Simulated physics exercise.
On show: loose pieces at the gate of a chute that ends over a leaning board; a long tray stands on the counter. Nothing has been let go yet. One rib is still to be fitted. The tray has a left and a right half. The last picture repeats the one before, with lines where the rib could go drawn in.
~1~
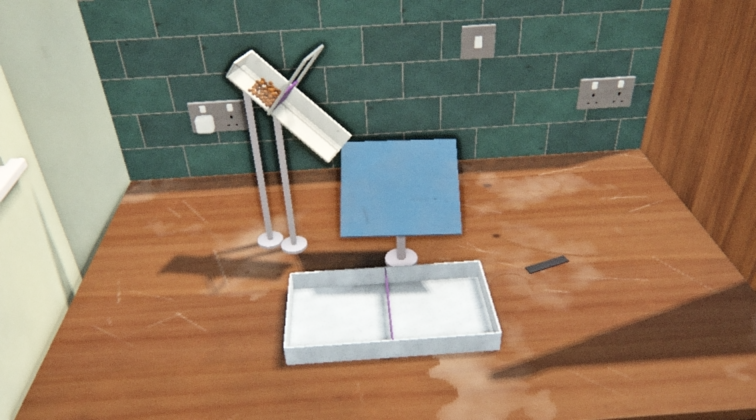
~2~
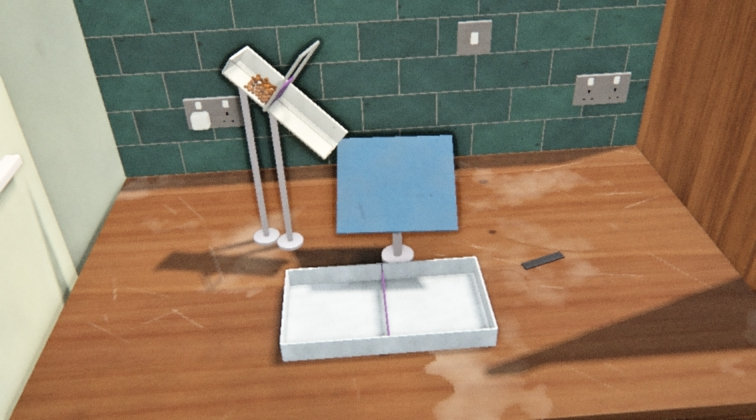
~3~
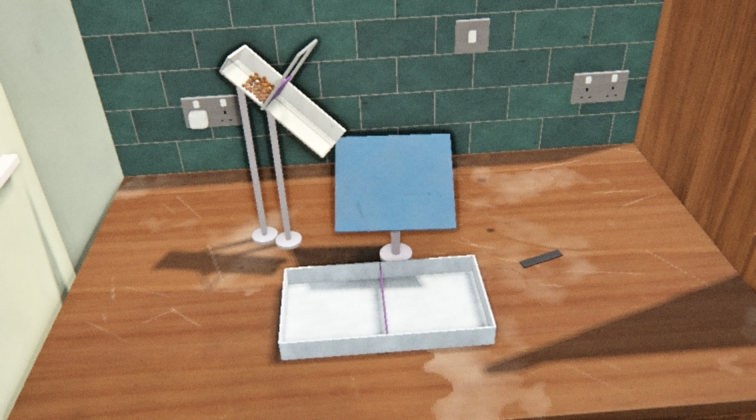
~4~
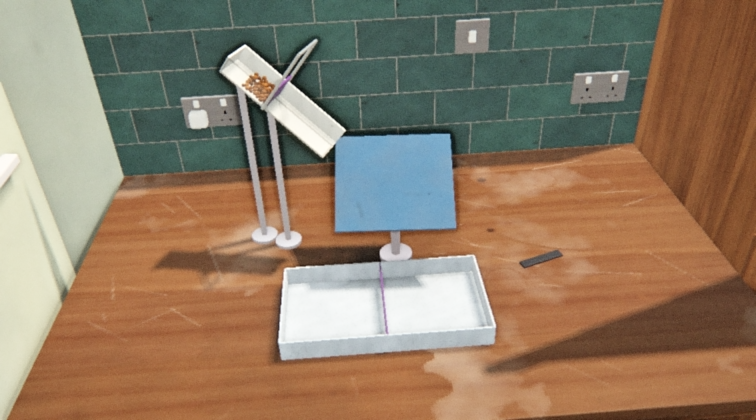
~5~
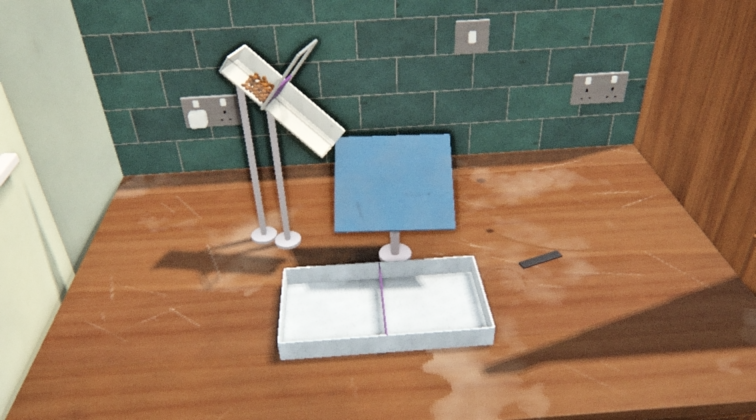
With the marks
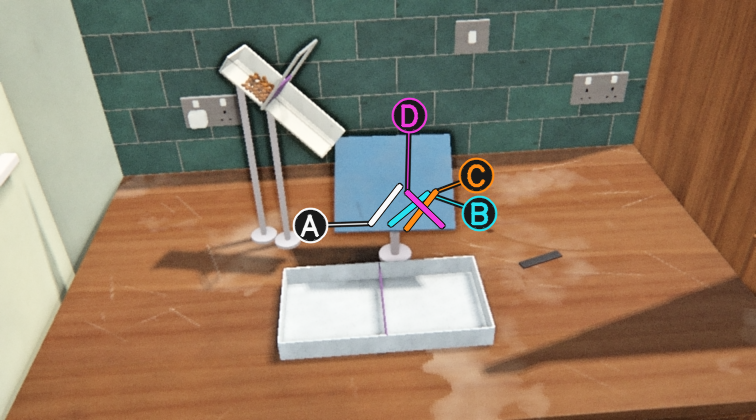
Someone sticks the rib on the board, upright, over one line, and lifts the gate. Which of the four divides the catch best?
The answer is line B.
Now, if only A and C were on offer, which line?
Line C.
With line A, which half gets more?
The left half.
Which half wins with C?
The right half.
On the marked copy, line A from (399, 186) to (371, 223); line B from (427, 193) to (390, 224); line C from (435, 191) to (406, 228); line D from (407, 192) to (442, 225).
With A, of what is caught, almost all in the left half, just a few in the right.
With B, of what is caught, roughly two thirds in the left half, roughly a third in the right.
With C, of what is caught, roughly a quarter in the left half, the larger part in the right.
With D, of what is caught, roughly a quarter in the left half, the larger part in the right.
